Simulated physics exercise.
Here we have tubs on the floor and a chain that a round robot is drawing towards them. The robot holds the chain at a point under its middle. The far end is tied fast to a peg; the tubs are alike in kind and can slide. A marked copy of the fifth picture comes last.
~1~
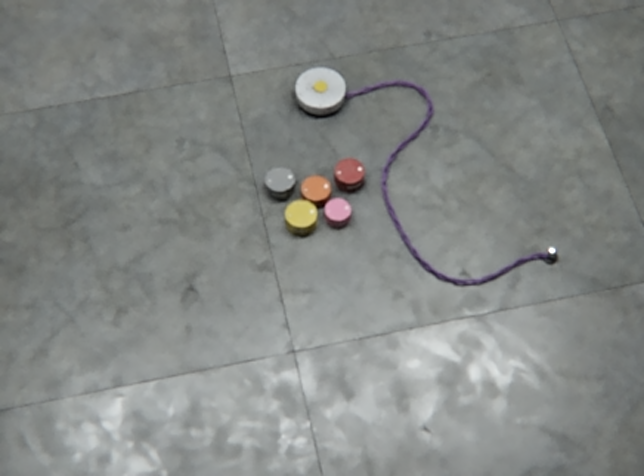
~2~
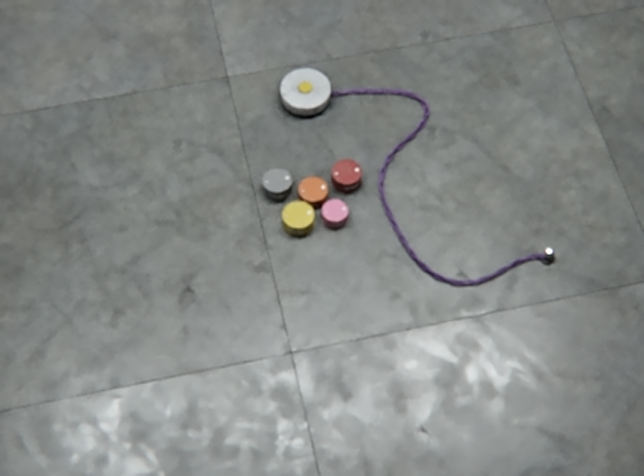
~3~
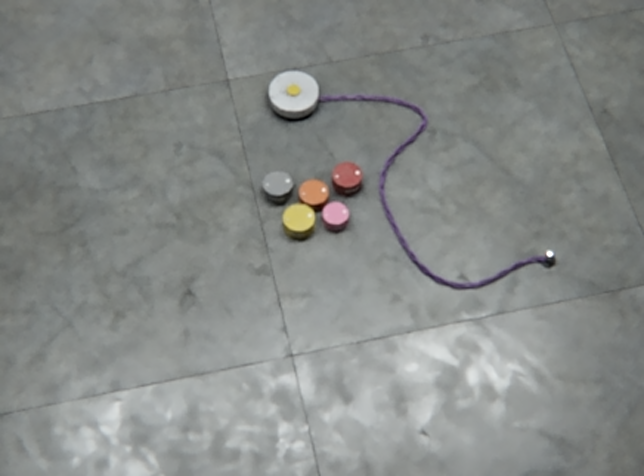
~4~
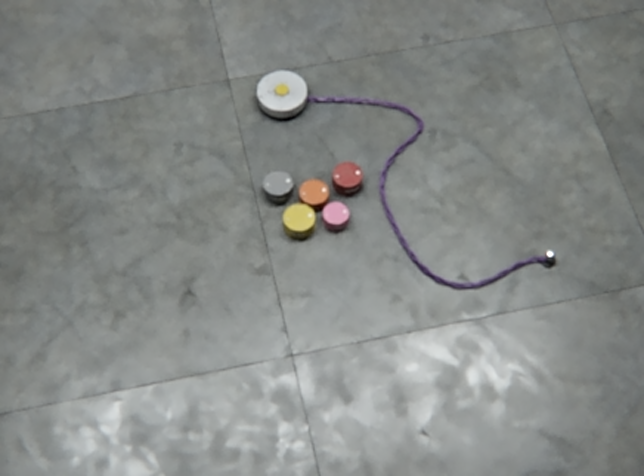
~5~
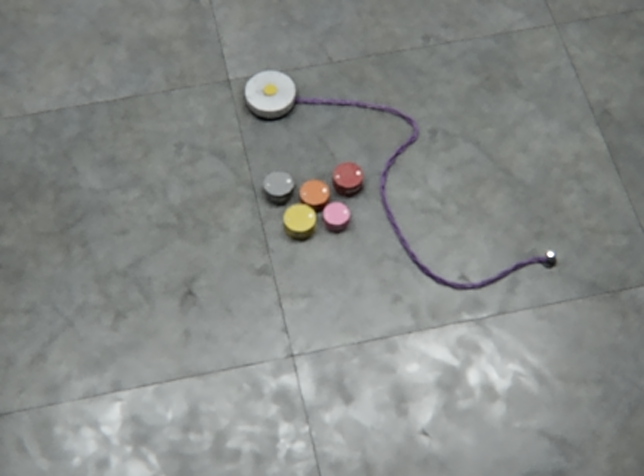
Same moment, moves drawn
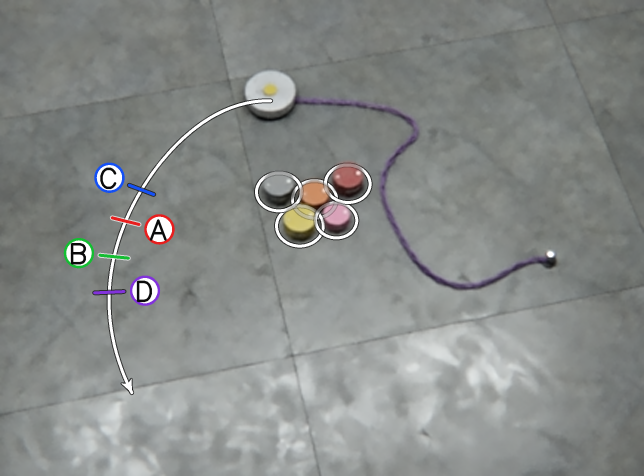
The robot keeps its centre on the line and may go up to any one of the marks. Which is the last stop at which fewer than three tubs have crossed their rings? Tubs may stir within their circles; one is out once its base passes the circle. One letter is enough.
It can go as far as D.
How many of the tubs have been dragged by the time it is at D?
Two.
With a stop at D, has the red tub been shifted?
By then, yes.
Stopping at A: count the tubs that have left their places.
By then, none.
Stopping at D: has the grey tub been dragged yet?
Yes.
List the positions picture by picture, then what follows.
Pink tub (338, 213); red tub (349, 175); robot (321, 92), in the first frame.
Robot (306, 93); orange tub (313, 193), in the second frame.
Robot (294, 96); grey tub (278, 187), in the third frame.
Robot (282, 95); red tub (347, 179), in the fourth frame.
Robot (271, 95); orange tub (315, 196); yellow tub (300, 222); grey tub (279, 188), in the fifth frame.
On the marked copy, A at (126, 221); B at (114, 257); C at (142, 190); D at (109, 292); the route from (271, 101) via (130, 212) to (132, 393).
With D. Early on, robot (183, 132).
Further on, robot (128, 209).
At the end, robot (108, 288); grey tub (281, 196); red tub (344, 193); two over the rings.
As for the rest, A is within the limit but short; B is within the limit but short; C is within the limit but short.
